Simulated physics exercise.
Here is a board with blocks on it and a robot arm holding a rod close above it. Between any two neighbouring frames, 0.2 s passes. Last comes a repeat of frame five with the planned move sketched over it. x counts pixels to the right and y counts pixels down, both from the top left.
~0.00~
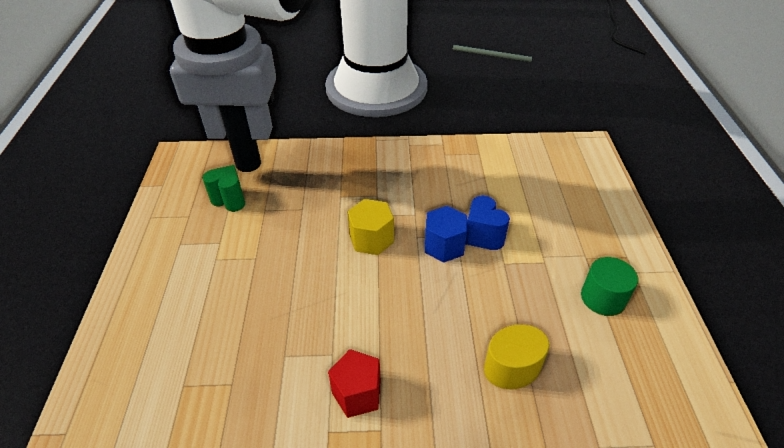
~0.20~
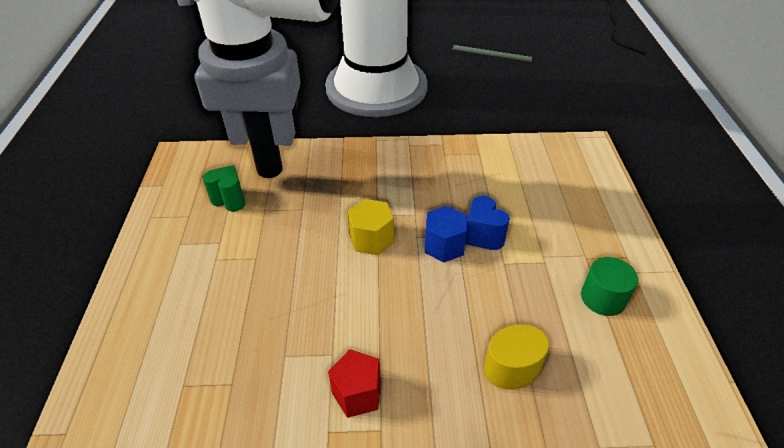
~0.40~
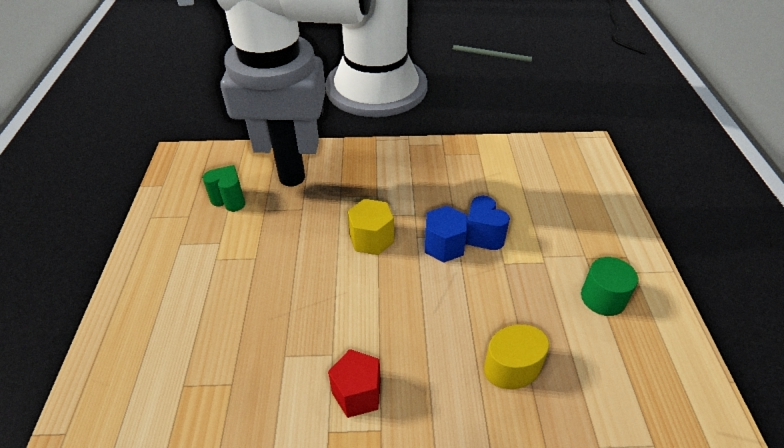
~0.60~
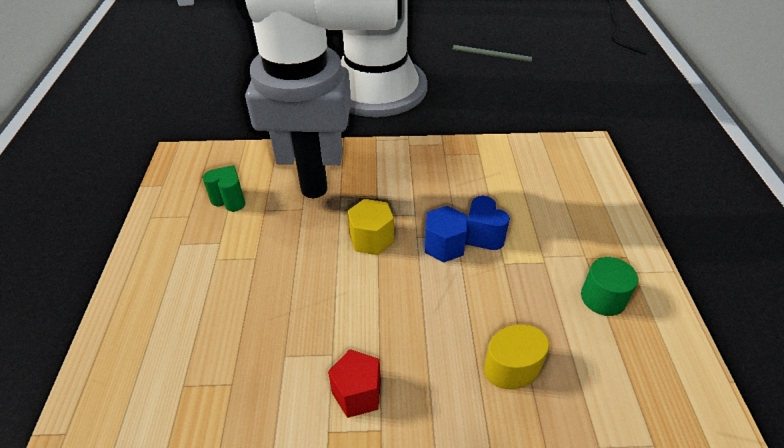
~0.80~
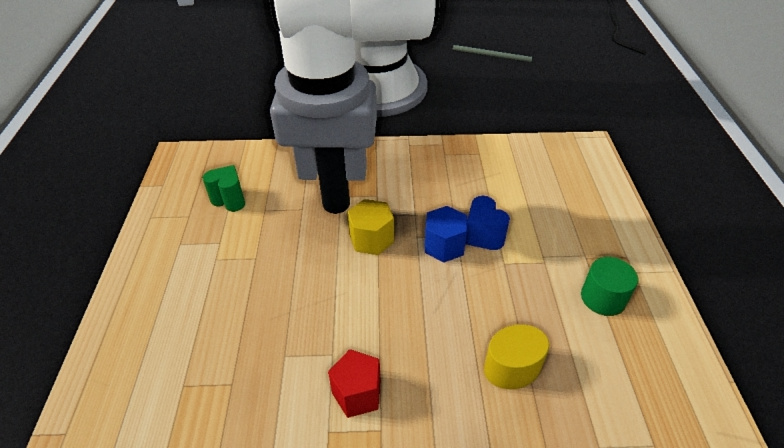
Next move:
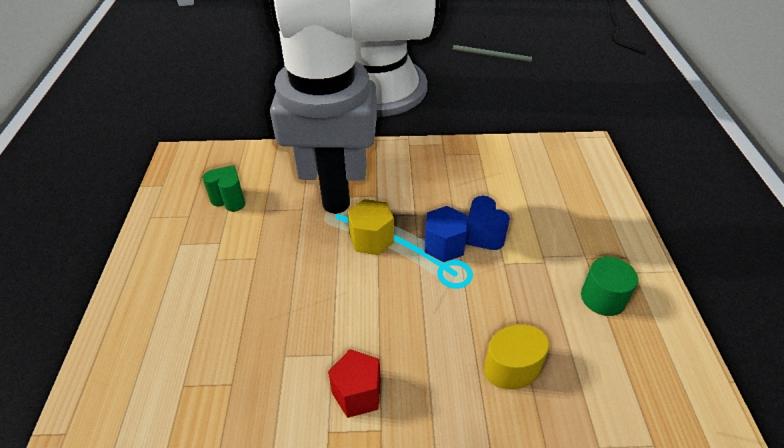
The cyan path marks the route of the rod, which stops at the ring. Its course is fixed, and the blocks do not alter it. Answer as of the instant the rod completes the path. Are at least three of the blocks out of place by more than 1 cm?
Final answer: Yes.
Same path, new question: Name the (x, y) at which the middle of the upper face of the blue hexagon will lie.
At (489, 236).
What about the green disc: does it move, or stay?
Right where it was.
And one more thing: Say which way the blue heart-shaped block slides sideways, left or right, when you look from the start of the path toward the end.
Its shift is leftward.
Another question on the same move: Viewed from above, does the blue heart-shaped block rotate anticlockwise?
Yes, it checks out.
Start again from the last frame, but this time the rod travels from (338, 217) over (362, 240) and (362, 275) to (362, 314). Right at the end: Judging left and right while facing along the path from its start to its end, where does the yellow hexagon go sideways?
Off to the left side.
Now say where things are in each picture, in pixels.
In the first picture, tip of the rod at (249, 165), middles of tops, yellow hexagon at (371, 214), blue hexagon at (447, 221), blue heart-shaped block at (487, 211), green disc at (615, 274).
In the second picture, rod at (270, 171), nothing pushed.
In the third picture, rod at (293, 179), nothing pushed.
In the fourth picture, rod at (315, 191), nothing pushed.
In the fifth picture, rod at (337, 206), yellow hexagon at (371, 214), blue hexagon at (447, 221), blue heart-shaped block at (487, 211), green disc at (615, 274).
The line goes from (338, 217) by way of (397, 239) to (455, 274).
What follows on the original path. One third of the way, rod at (377, 220); yellow hexagon at (393, 229), turned 25° clockwise.
Two thirds of the way, rod at (418, 239); yellow hexagon at (421, 255), turned 70° clockwise; blue hexagon at (454, 224); blue heart-shaped block at (491, 211).
At the end, rod at (456, 263); yellow hexagon at (435, 274), turned 130° clockwise; blue hexagon at (489, 236), turned 50° anticlockwise; blue heart-shaped block at (503, 208), turned 45° anticlockwise; green disc unmoved.
